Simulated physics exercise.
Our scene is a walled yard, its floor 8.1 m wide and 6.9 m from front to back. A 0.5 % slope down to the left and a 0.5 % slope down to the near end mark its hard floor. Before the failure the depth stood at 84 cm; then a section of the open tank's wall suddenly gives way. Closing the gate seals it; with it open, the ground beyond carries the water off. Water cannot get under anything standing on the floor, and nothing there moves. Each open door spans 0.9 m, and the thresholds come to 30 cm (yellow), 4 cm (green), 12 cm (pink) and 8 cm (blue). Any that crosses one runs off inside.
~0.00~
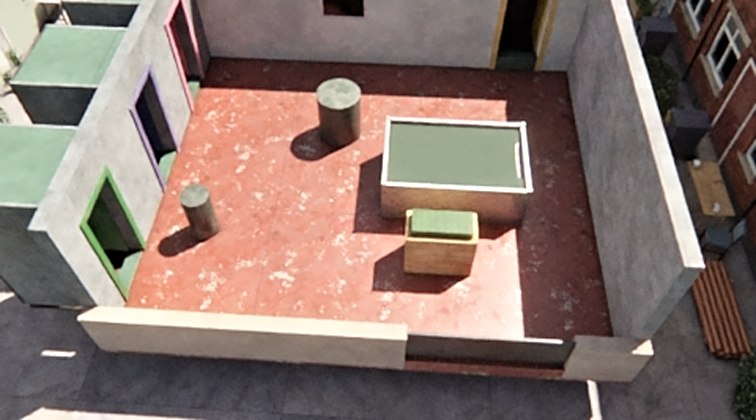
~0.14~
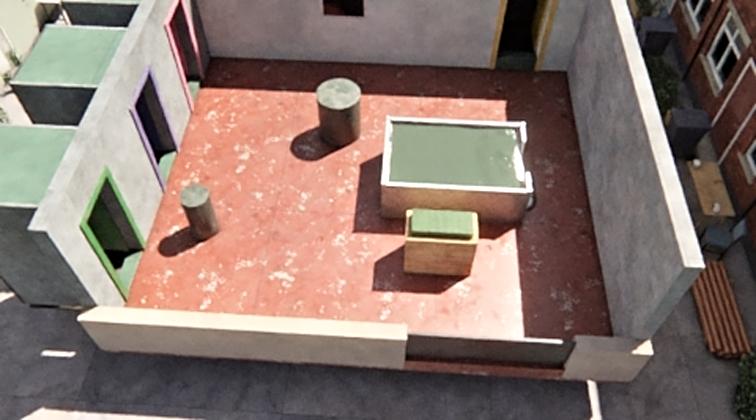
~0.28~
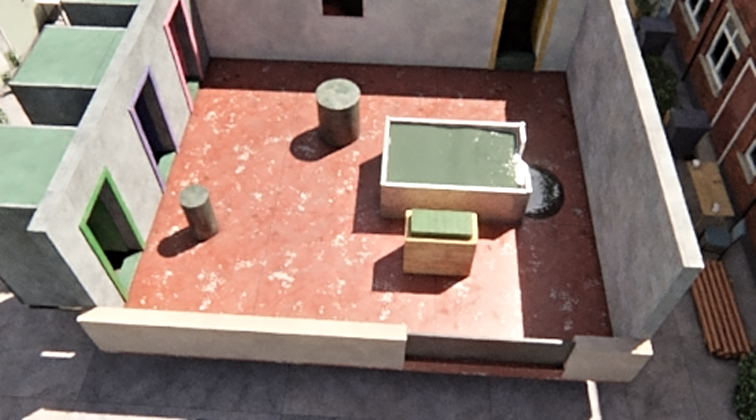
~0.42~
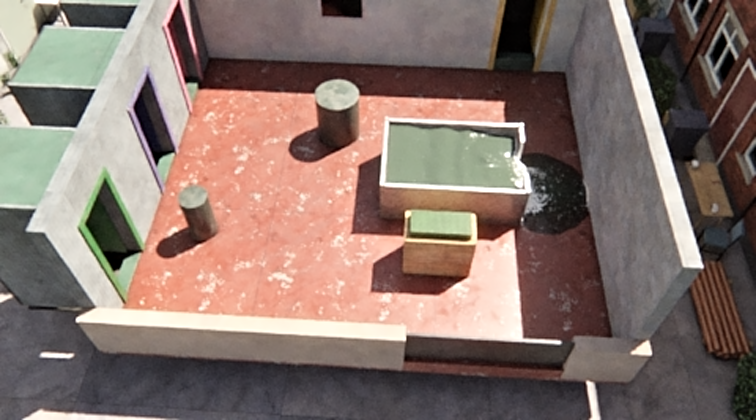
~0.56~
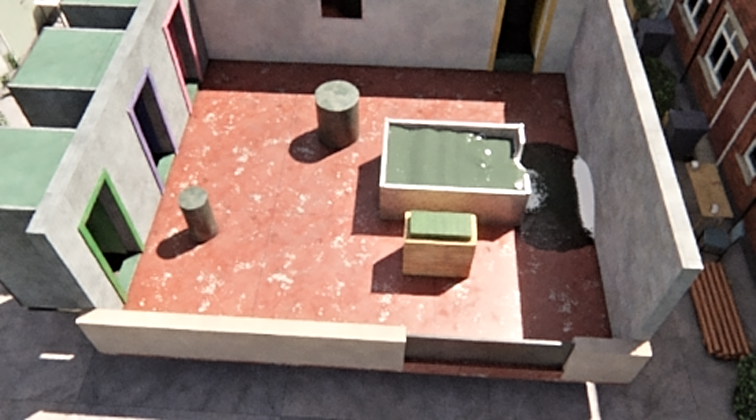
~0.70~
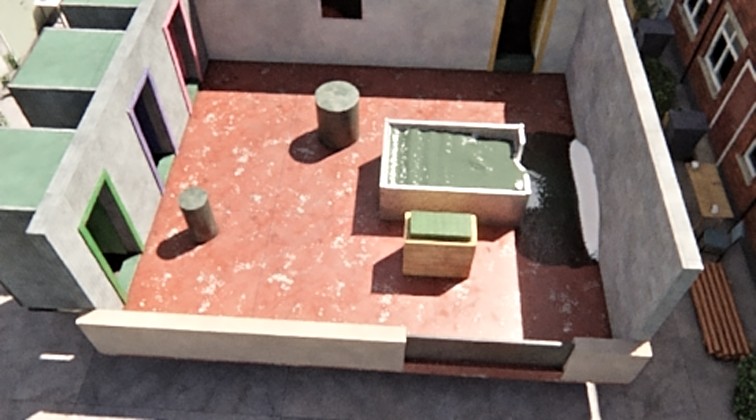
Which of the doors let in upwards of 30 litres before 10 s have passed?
Result: At the yellow door the inflow will remain within the limit, at the green door the inflow will break the limit, at the pink door the inflow will remain within the limit, at the blue door the inflow will remain within the limit.
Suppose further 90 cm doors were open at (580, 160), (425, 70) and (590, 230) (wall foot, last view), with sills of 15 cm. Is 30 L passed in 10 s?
More, less, more.
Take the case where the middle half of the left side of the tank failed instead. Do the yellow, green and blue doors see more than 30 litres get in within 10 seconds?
Door by door - yellow: Within bounds, green: Out of bounds, blue: Out of bounds.
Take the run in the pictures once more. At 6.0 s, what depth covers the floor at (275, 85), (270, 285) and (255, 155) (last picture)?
The depths come out at 3, 4 and 1 centimetres, in the order listed.
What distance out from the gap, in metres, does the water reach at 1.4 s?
3.6 m.
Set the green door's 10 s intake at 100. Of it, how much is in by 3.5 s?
That works out near 0%.
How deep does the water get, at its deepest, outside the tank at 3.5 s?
Around 31 centimetres deep.
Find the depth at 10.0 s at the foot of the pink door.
Looks like about 8.5 cm at that spot.
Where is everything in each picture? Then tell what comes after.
In the first frame, still water, 84 cm deep, in the open tank at (455, 156).
In the second frame, the front is at (527, 208), 0.5 m from the gap at (518, 180); 0.2 m2 of floor is under water; 84 cm left at the back of the open tank.
In the third frame, the front is at (560, 200), 0.9 m from the gap at (517, 180); 0.8 m2 of floor is under water; 84 cm left at the back of the open tank.
In the fourth frame, water pours out at (516, 181) and has run 1.4 m, to (587, 209); typically 8 cm deep outside, 84 cm at the open tank's back.
In the fifth frame, the front is at (592, 239), 1.7 m from the gap at (516, 182); 2.9 m2 of floor is under water; 83 cm left at the back of the open tank.
In the sixth frame, water pours out at (516, 182) and has run 2.0 m, to (596, 261); typically 6 cm deep outside, 75 cm at the open tank's back.
After 1.4 s water covers 10 % of the floor and is deepest (52 cm) near (580, 193); yellow door not reached, green door not reached, pink door not reached, blue door not reached.
After 2.2 s water covers 20 % of the floor and is deepest (45 cm) near (582, 200); yellow door 21 cm at the sill, 0 L in, green door not reached, pink door not reached, blue door not reached.
After 3.5 s water covers 40 % of the floor and is deepest (31 cm) near (580, 193); yellow door 20 cm at the sill, 0 L in, green door not reached, pink door not reached, blue door not reached.
After 6.0 s water covers 80 % of the floor and is deepest (19 cm) near (582, 200); yellow door 13 cm at the sill, 0 L in, green door 12 cm at the sill, 10 L in, pink door 11 cm at the sill, 0 L in, blue door not reached.
After 10.0 s water covers 95 % of the floor and is deepest (14 cm) near (152, 226); yellow door 7 cm at the sill, 0 L in, green door 10 cm at the sill, 122 L in, pink door 9 cm at the sill, 0 L in, blue door 11 cm at the sill, 3 L in.
